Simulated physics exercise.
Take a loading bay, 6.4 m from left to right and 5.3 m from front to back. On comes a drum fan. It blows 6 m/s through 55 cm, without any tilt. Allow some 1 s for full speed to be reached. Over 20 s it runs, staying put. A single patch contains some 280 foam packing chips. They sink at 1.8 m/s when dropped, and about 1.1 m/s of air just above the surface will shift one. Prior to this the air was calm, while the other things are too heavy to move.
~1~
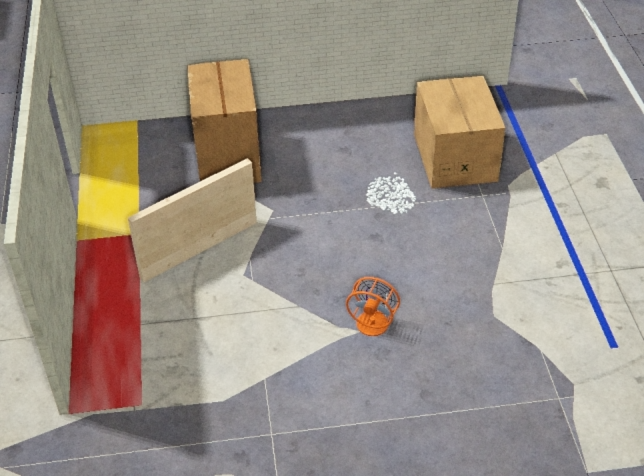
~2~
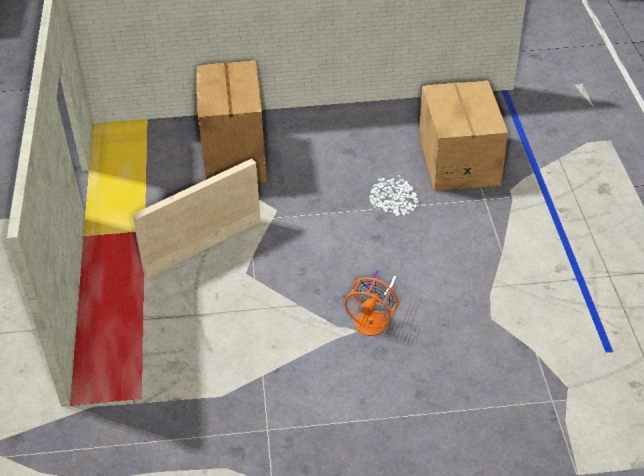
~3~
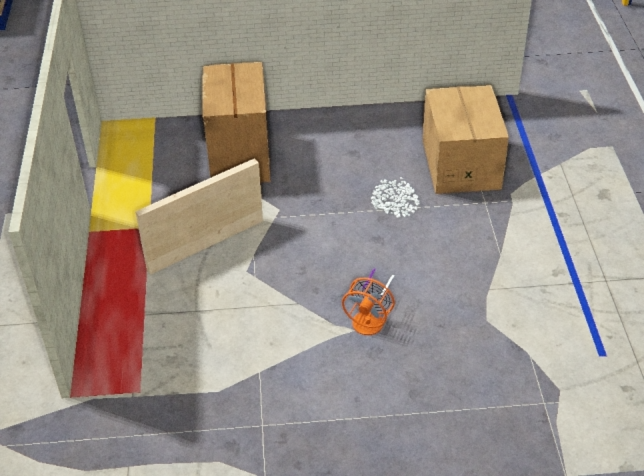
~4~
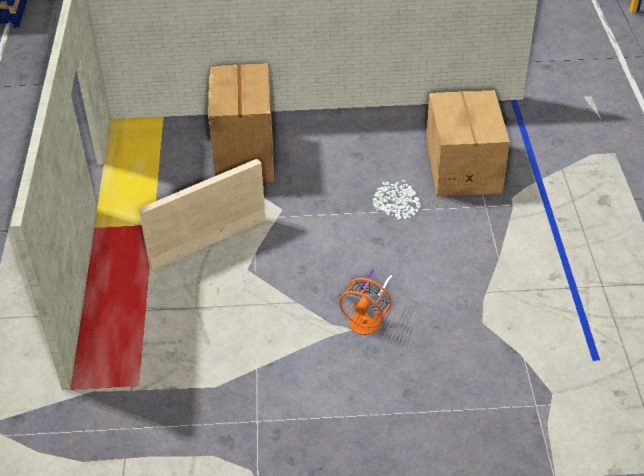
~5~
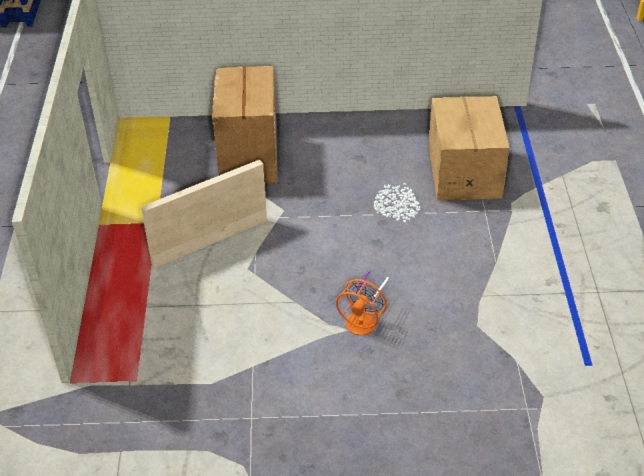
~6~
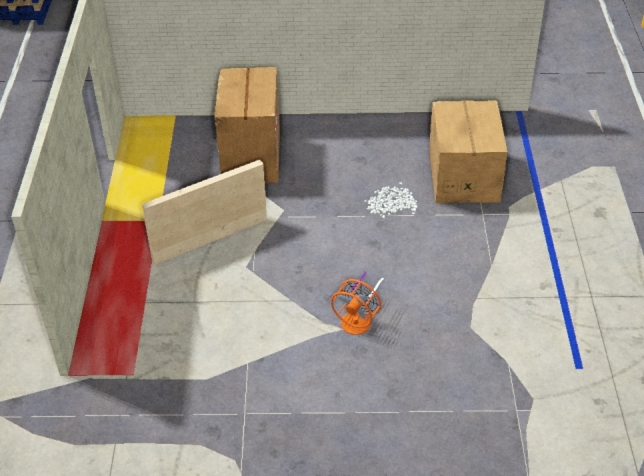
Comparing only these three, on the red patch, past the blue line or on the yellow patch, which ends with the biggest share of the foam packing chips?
The biggest share goes to the yellow one.
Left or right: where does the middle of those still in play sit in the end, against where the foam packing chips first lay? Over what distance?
The middle moved leftwards, roughly 3.4 m.
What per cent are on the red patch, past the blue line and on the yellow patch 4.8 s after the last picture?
Shares come out near 0 % for red, 1 % for blue and 0 % for yellow.
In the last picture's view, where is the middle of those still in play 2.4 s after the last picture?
Their middle would be near (335, 117) in the last picture.
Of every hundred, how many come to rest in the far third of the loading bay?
Near 100 %.
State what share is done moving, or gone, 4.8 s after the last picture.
The share is near 1 per cent.
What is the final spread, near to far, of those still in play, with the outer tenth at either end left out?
0.4 m or thereabouts.
Then, 2.4 s after the last picture, 0 % are on the red patch, 0 % on the yellow patch and 1 % past the blue line; the middle of those still in play is near (335, 117); 0 % have settled or left.
Then, 4.8 s after the last picture, 0 % are on the red patch, 0 % on the yellow patch and 1 % past the blue line; the middle of those still in play is near (264, 120); 1 % have settled or left.
Then, 9.4 s after the last picture, 0 % are on the red patch, 20 % on the yellow patch and 1 % past the blue line; the middle of those still in play is near (225, 120); 2 % have settled or left.
Then, 18.4 s after the last picture, at the end, 0 % are on the red patch, 48 % on the yellow patch and 1 % past the blue line; the middle of those still in play is near (176, 122).
